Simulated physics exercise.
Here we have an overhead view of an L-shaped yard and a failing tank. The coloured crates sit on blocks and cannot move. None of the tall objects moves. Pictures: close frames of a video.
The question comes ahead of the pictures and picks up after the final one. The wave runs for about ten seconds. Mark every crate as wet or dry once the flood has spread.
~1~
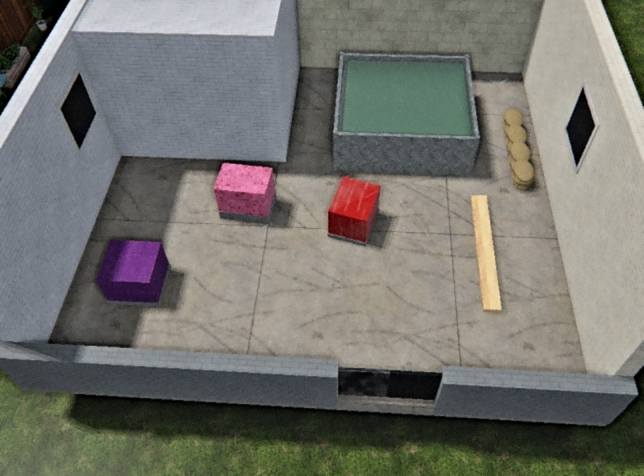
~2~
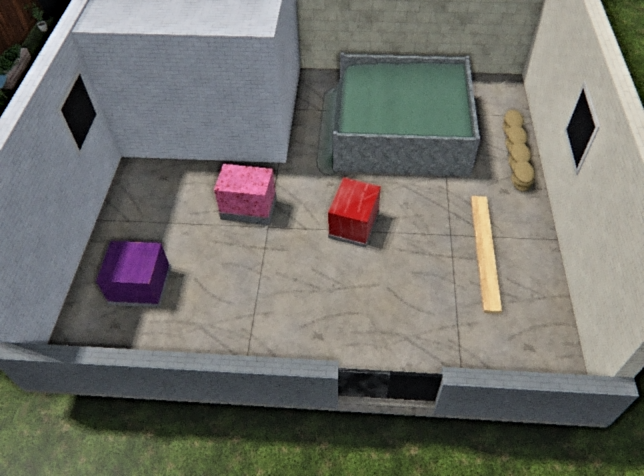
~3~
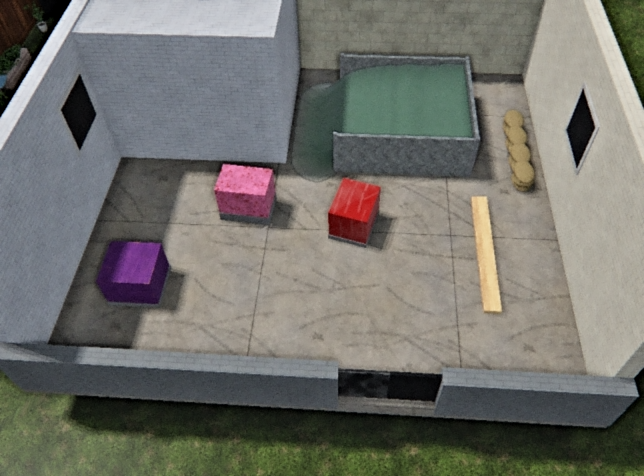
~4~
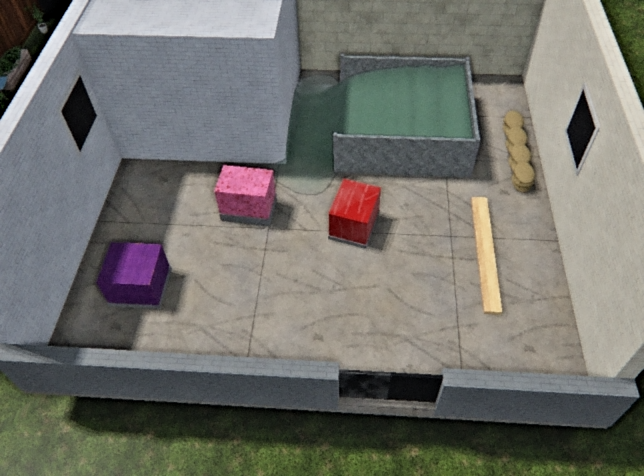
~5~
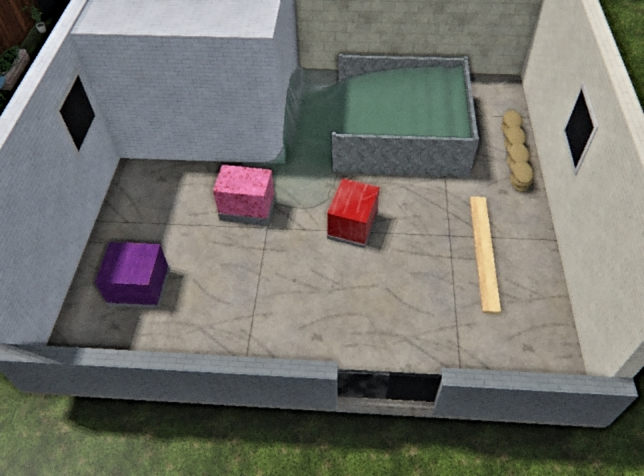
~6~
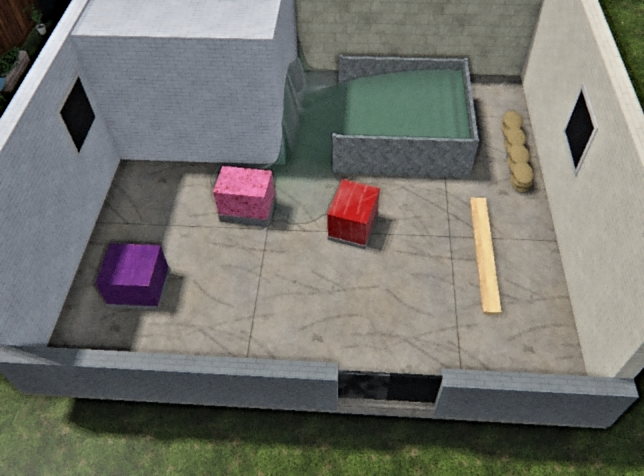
Red crate: Wet, purple crate: Wet, pink crate: Wet.
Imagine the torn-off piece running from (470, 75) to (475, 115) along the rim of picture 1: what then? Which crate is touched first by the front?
I'd go with the one in red.
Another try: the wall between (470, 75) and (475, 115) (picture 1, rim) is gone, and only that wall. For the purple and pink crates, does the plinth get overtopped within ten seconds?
The purple one is reached; the pink one is untouched.
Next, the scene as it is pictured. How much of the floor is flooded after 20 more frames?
Roughly 60 per cent.
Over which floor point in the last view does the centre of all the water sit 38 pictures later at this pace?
About (353, 190) in the last view.
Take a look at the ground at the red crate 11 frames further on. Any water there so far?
For red crate the answer is wetted.
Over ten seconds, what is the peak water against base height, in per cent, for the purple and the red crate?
Peak levels: Approx. 180 % then 200 %.
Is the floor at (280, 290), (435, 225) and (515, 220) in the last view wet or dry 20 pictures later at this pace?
Going through them one by one, the first is waterlogged, the second spared and the third spared.
A moment on, water covers 20 % of the floor; the red crate water round its plinth, the purple crate not reached, the pink crate water round its plinth.
Next, water covers 45 % of the floor; the red crate water round its plinth, the purple crate not reached, the pink crate water round its plinth.
Then, water covers 60 % of the floor; the red crate water round its plinth, the purple crate water round its plinth, the pink crate water round its plinth.
Later, water covers 85 % of the floor; the red crate water round its plinth, the purple crate water round its plinth, the pink crate water round its plinth.
In the end, water covers 100 % of the floor; the red crate was topped, the purple crate was topped, the pink crate was topped.
